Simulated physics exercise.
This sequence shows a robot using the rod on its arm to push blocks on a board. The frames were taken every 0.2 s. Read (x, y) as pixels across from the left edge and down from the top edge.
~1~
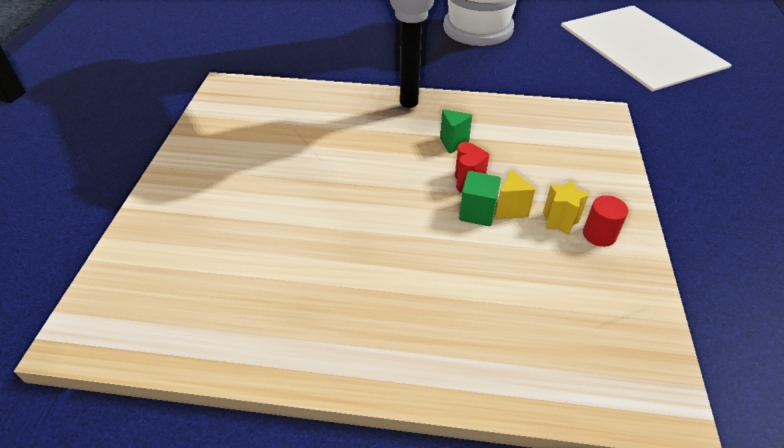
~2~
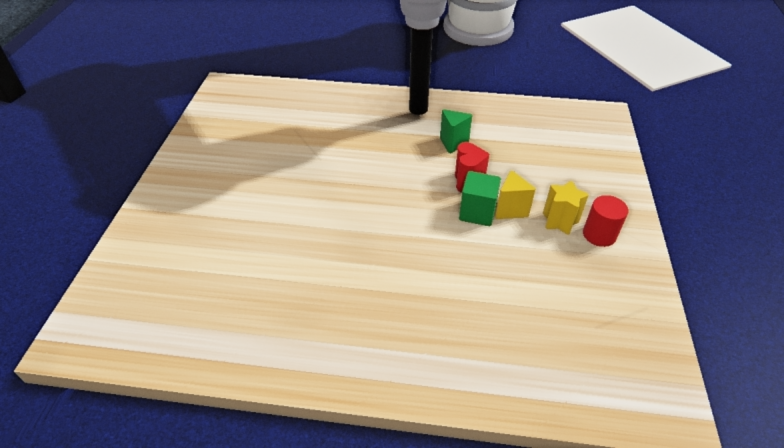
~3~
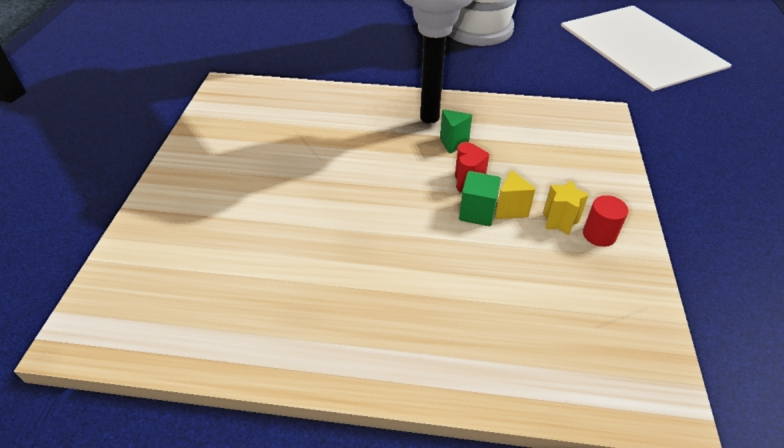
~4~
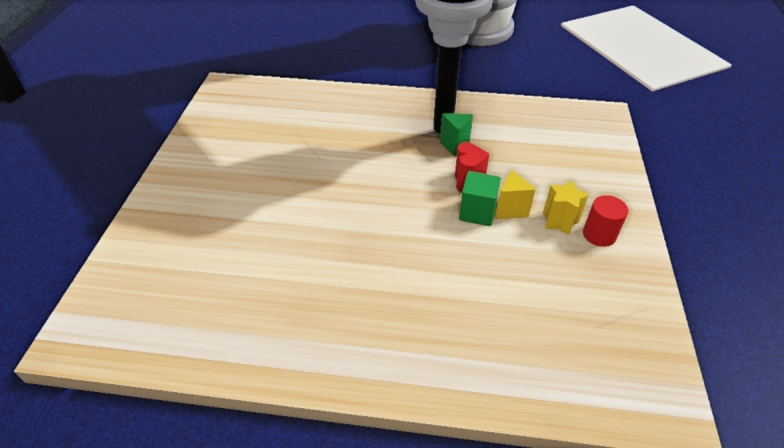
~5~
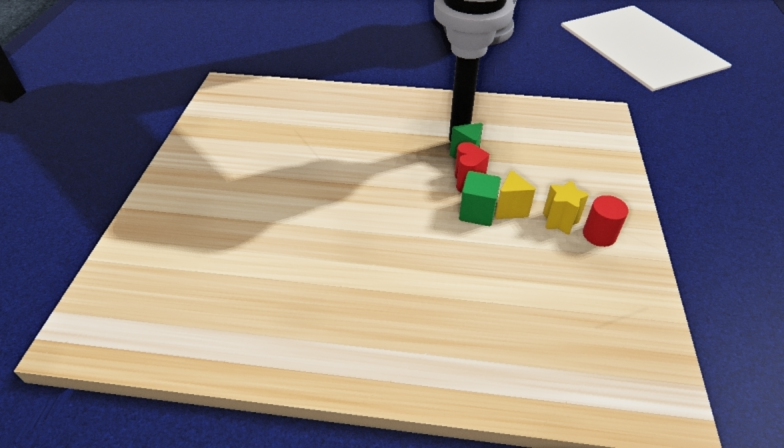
A robot arm moves its black rod rightward and nudges the green triangular block slightly.
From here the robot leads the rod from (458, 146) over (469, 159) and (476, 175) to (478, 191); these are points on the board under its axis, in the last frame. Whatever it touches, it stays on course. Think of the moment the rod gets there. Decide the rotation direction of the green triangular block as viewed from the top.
Turns anticlockwise.
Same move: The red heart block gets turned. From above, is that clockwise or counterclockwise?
Rotation: Clockwise.
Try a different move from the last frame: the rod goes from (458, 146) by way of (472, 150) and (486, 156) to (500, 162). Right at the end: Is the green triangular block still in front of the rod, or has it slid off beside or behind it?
The block gets away.
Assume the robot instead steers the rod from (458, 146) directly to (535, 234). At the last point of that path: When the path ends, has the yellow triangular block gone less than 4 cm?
That would be a no.
What follows on the original path. Halfway along, rod at (474, 161); green triangular block at (491, 151); red heart block at (470, 159).
At the end, rod at (479, 185); green triangular block at (505, 168), turned 50° anticlockwise; red heart block at (458, 167), turned 30° clockwise; green square at (482, 187); yellow triangular block at (522, 184), turned 30° clockwise.
